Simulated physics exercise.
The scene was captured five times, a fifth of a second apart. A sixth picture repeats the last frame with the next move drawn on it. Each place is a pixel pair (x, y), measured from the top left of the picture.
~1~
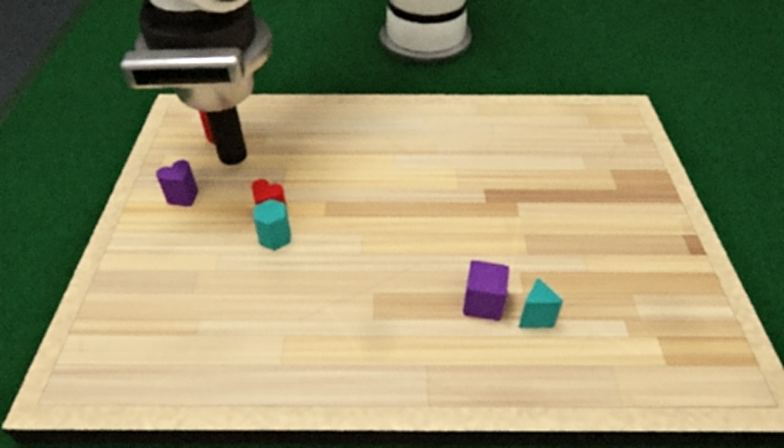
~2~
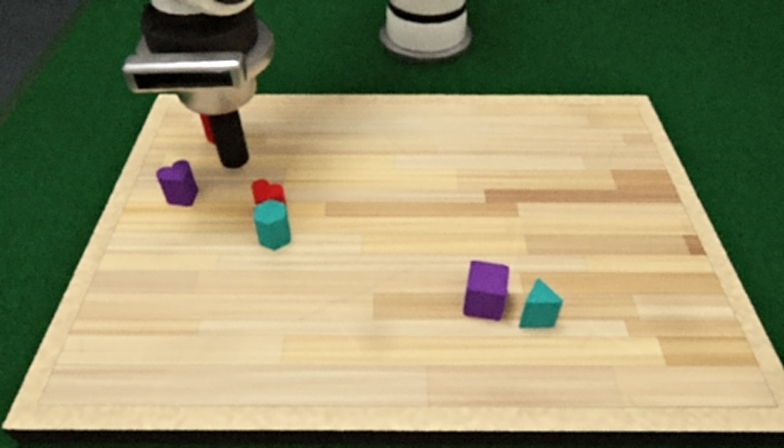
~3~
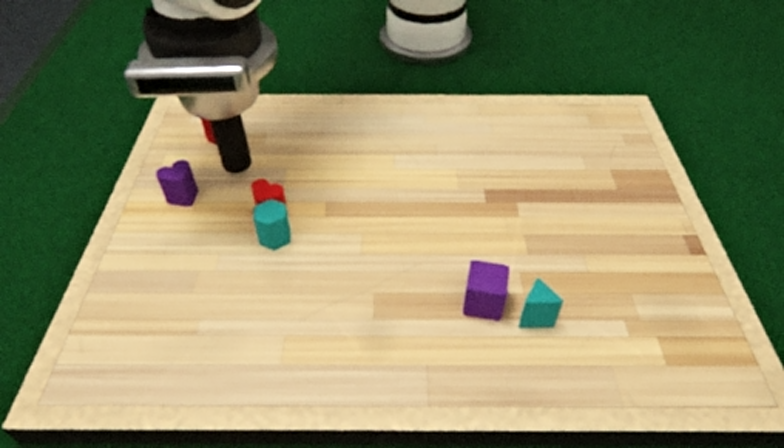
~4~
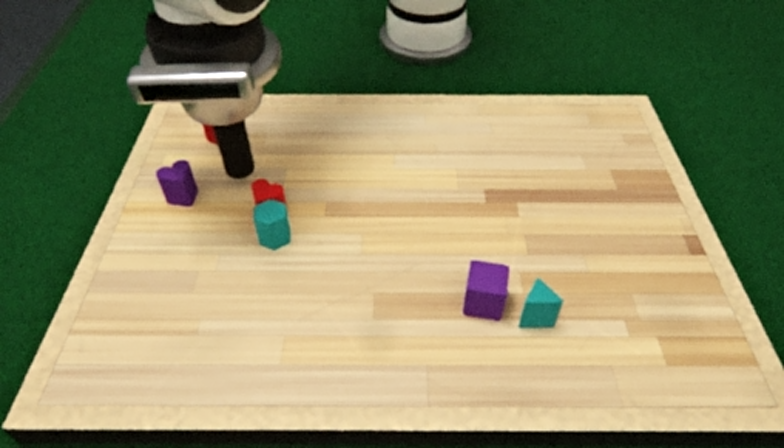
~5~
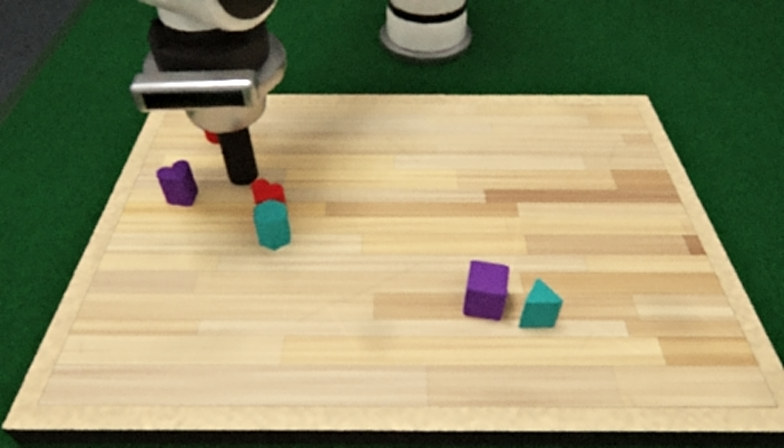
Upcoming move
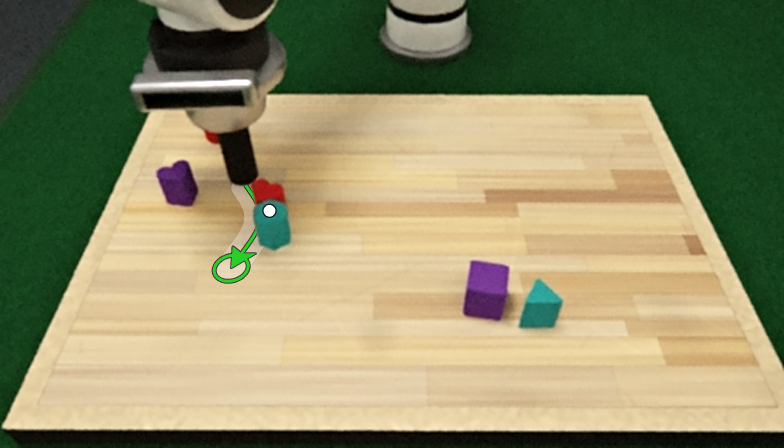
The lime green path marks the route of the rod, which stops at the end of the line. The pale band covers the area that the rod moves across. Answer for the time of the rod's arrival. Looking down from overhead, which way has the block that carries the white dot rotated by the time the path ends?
From above, the block that carries the white dot will be seen to turn clockwise.
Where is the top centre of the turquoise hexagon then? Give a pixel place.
At (286, 235).
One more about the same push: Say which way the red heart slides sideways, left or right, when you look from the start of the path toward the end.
The answer is left: Facing from the path's start to its end, that's where the red heart shifts.
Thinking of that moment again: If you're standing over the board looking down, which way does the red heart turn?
Spin direction: Counter-clockwise.
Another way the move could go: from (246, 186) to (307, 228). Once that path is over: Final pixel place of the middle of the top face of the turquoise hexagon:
It will likely be found at (274, 243).
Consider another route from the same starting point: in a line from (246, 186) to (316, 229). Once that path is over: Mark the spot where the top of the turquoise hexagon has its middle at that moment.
At the end it should sit near (272, 239).
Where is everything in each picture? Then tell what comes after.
The first picture shows rod's lower end (233, 157); purple heart (174, 170); red heart (265, 189); turquoise hexagon (270, 211).
The second picture shows rod (235, 161); blocks still.
The third picture shows rod (238, 165); blocks still.
The fourth picture shows rod (241, 171); blocks still.
The fifth picture shows rod (244, 177); purple heart (174, 170); red heart (265, 189); turquoise hexagon (270, 211).
Drawn move, from (246, 186) through (259, 209) and (252, 238) to (231, 268); the dot is on the turquoise hexagon.
The first path, step by step. One third of the way, rod (258, 202); red heart (275, 200), turned 15° anticlockwise; turquoise hexagon (276, 223), turned 15° clockwise.
Two thirds of the way, rod (250, 230); red heart (280, 213), turned 65° anticlockwise; turquoise hexagon (286, 235), turned 30° clockwise.
At the end, rod (229, 259); purple heart still; red heart (280, 213), turned 65° anticlockwise; turquoise hexagon (286, 235), turned 30° clockwise.
